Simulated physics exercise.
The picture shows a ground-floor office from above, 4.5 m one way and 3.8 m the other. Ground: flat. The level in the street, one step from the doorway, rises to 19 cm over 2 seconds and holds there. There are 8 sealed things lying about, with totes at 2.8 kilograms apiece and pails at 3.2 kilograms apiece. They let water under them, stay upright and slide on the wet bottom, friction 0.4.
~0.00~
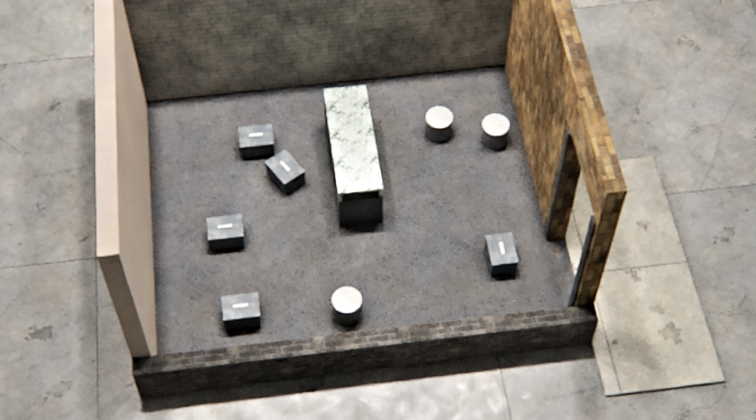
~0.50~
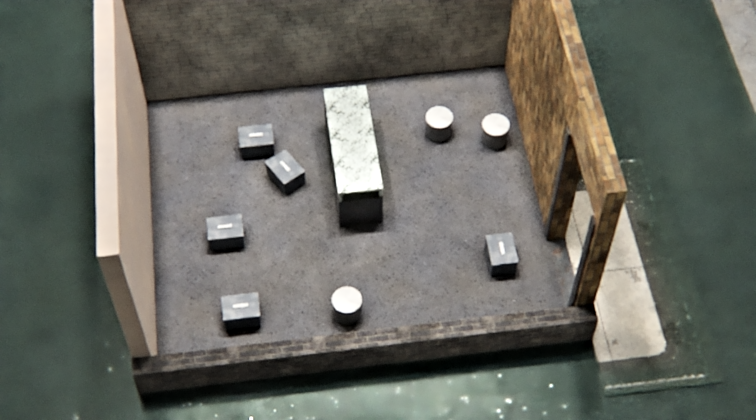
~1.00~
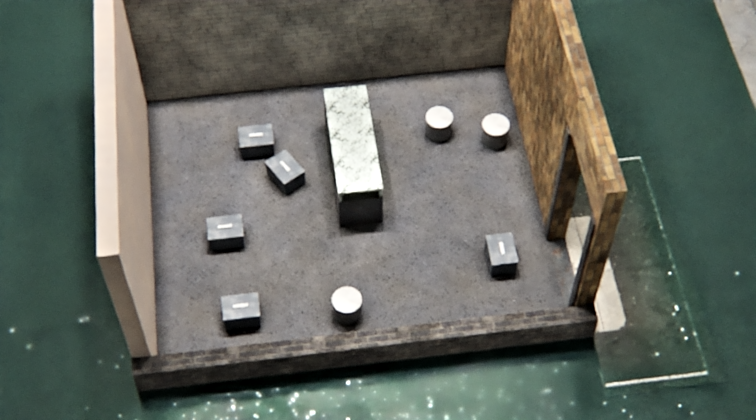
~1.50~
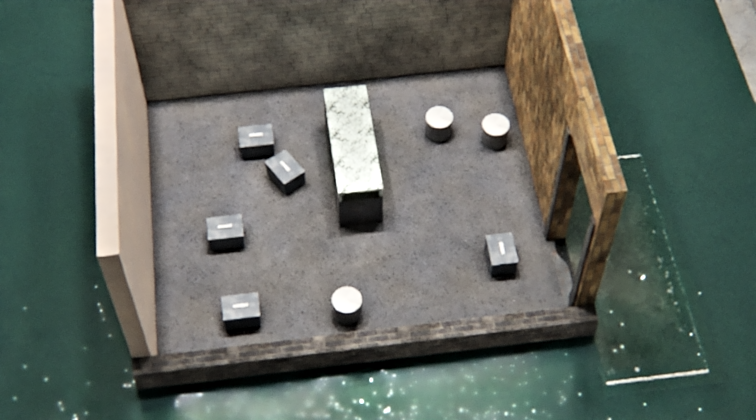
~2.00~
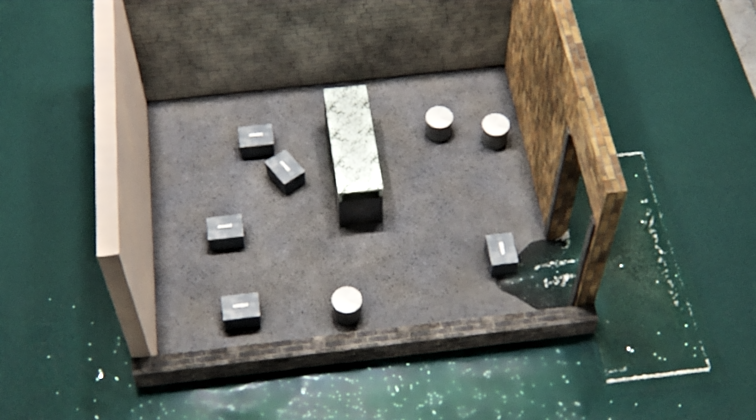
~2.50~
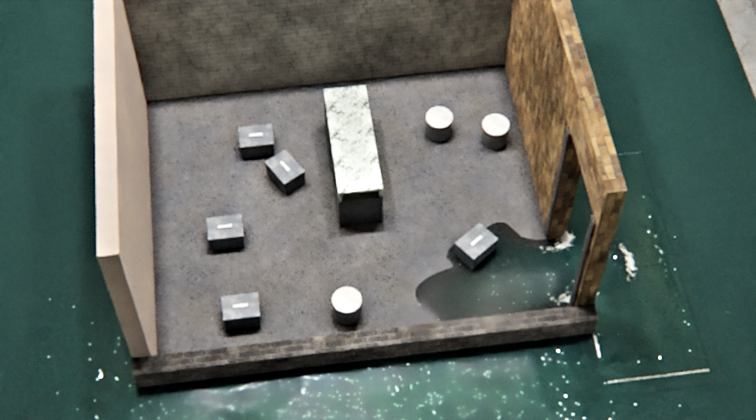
Roofless room seen from above as dark green water surrounds it, enters through the right doorway and shifts one grey box.
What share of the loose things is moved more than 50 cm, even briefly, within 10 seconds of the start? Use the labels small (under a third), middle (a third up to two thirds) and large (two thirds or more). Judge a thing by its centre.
Middle.
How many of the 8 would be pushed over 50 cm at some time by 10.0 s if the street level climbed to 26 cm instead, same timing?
In that case the number is 7.
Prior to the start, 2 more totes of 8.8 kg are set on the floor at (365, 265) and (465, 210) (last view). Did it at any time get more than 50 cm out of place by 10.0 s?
One by one: Above; below.
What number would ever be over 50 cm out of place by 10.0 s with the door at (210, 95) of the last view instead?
So the tally would be 6.
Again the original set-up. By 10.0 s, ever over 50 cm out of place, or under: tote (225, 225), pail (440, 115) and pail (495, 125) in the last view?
In turn: Above the mark, below the mark, below the mark.
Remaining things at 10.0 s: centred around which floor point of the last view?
Centre of the remaining things: Roughly (345, 134).
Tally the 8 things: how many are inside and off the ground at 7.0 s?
Total: 3.
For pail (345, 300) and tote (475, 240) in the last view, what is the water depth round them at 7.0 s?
Close to 5 and 2 centimetres.
After 3.5 s 1 of 8 are over 50 cm from their spots; 0 afloat.
After 4.5 s 2 of 8 are over 50 cm from their spots; 0 afloat.
After 7.0 s 4 of 8 are over 50 cm from their spots; 3 afloat.
After 10.0 s 5 of 8 are over 50 cm from their spots, and 5 have been at some point; 6 afloat.
